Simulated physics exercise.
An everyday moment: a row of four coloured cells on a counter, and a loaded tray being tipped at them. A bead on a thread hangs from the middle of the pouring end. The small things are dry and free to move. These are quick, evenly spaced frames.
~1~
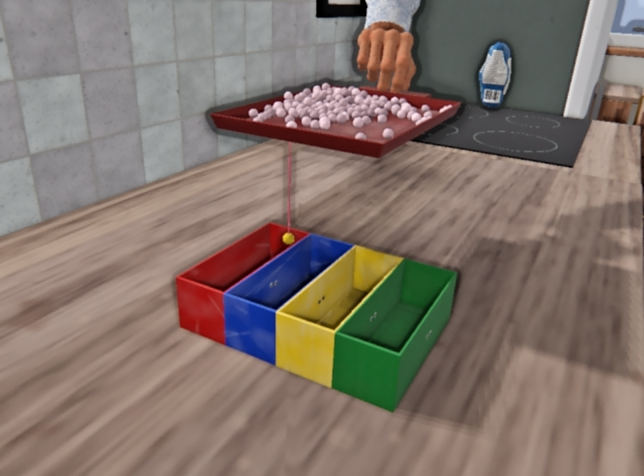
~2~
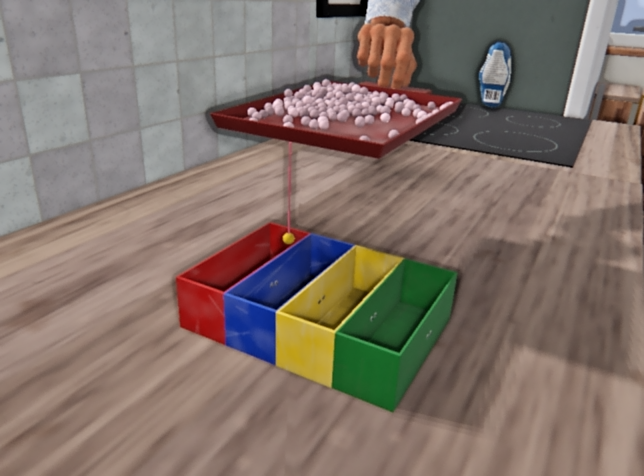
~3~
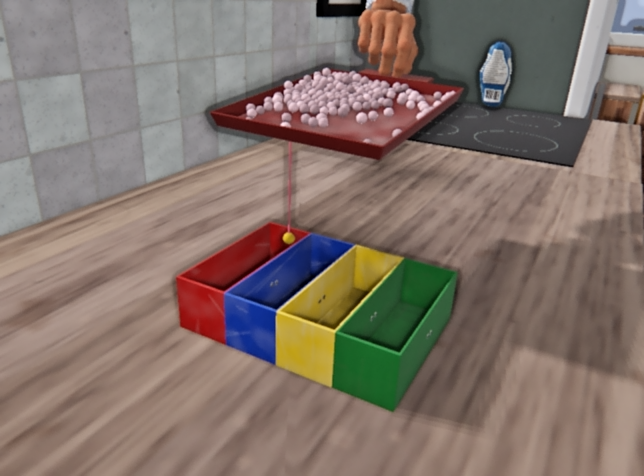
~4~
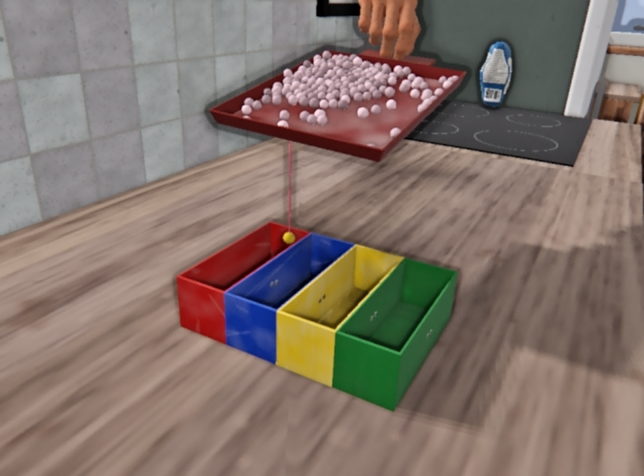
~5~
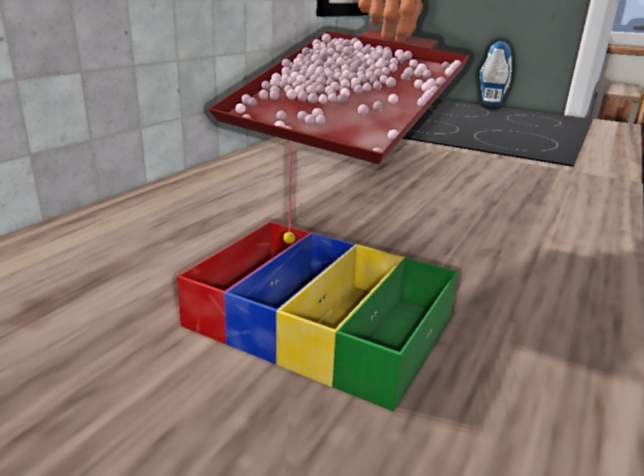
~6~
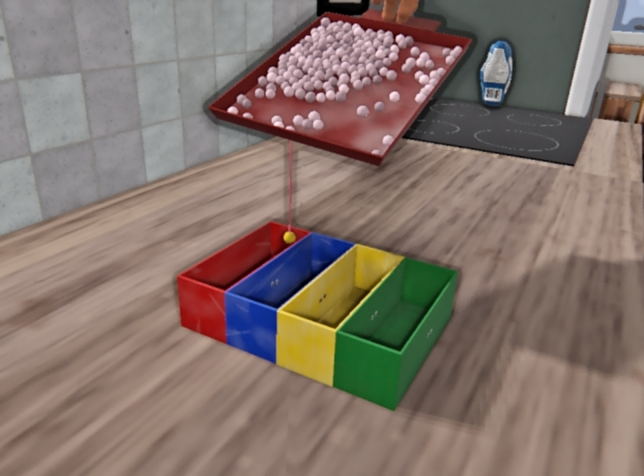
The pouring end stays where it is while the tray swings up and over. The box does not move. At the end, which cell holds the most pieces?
The yellow one ends fullest.
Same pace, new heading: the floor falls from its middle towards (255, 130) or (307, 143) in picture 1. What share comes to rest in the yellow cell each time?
Roughly 0 per cent, and 30 per cent.
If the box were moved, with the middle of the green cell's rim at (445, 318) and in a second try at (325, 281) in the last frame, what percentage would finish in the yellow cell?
About 30 and 20 per cent.
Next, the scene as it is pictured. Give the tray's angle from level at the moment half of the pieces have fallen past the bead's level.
Roughly 70°.
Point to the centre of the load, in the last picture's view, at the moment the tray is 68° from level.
Close to (320, 261).
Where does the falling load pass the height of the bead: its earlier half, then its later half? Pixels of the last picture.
At about (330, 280), then at (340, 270).
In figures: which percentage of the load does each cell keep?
Red cell: 10 %, blue cell: 20 %, yellow cell: 40 %, green cell: 20 %.
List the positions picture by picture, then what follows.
The first frame shows corners of the pouring end near (217, 114) and (380, 142), level; middle of the load near (334, 105), sugar pearls; bead on its thread near (289, 239); red cell near (201, 306); blue cell near (250, 324); yellow cell near (305, 344); green cell near (365, 366).
The second frame shows corners of the pouring end near (217, 113) and (380, 142), level; middle of the load near (337, 101), a little on the move.
The third frame shows corners of the pouring end near (217, 111) and (380, 144), tipped barely, lowest at the right corner; middle of the load near (337, 92), a little on the move.
The fourth frame shows corners of the pouring end near (216, 109) and (380, 147), tipped a little, lowest at the right corner; middle of the load near (335, 81), near a quarter on the move.
The fifth frame shows corners of the pouring end near (216, 107) and (380, 150), tipped clearly, lowest at the right corner; middle of the load near (335, 69), near a third on the move.
The sixth frame shows corners of the pouring end near (215, 106) and (380, 153), tipped clearly, lowest at the right corner; middle of the load near (334, 60), all but a few on the move; red cell near (202, 305); blue cell near (251, 323); yellow cell near (306, 343); green cell near (366, 365).
Shortly afterwards, tray tipped steeply; near a quarter on the tray; near a quarter in the green cell; a little in the yellow cell; a little in the blue cell; a little in the red cell; near a quarter falling or outside the box.
Next, tray tipped past a quarter turn; near a third in the yellow cell; near a quarter in the green cell; near a quarter in the blue cell; a little in the red cell; a little falling or outside the box.
Some moments later, tray tipped past a quarter turn; near a third in the yellow cell; near a quarter in the green cell; near a quarter in the blue cell; a little in the red cell; a little falling or outside the box.
In the end, tray tipped past a quarter turn; near a third in the yellow cell; near a quarter in the green cell; near a quarter in the blue cell; a little in the red cell; a little outside the box.
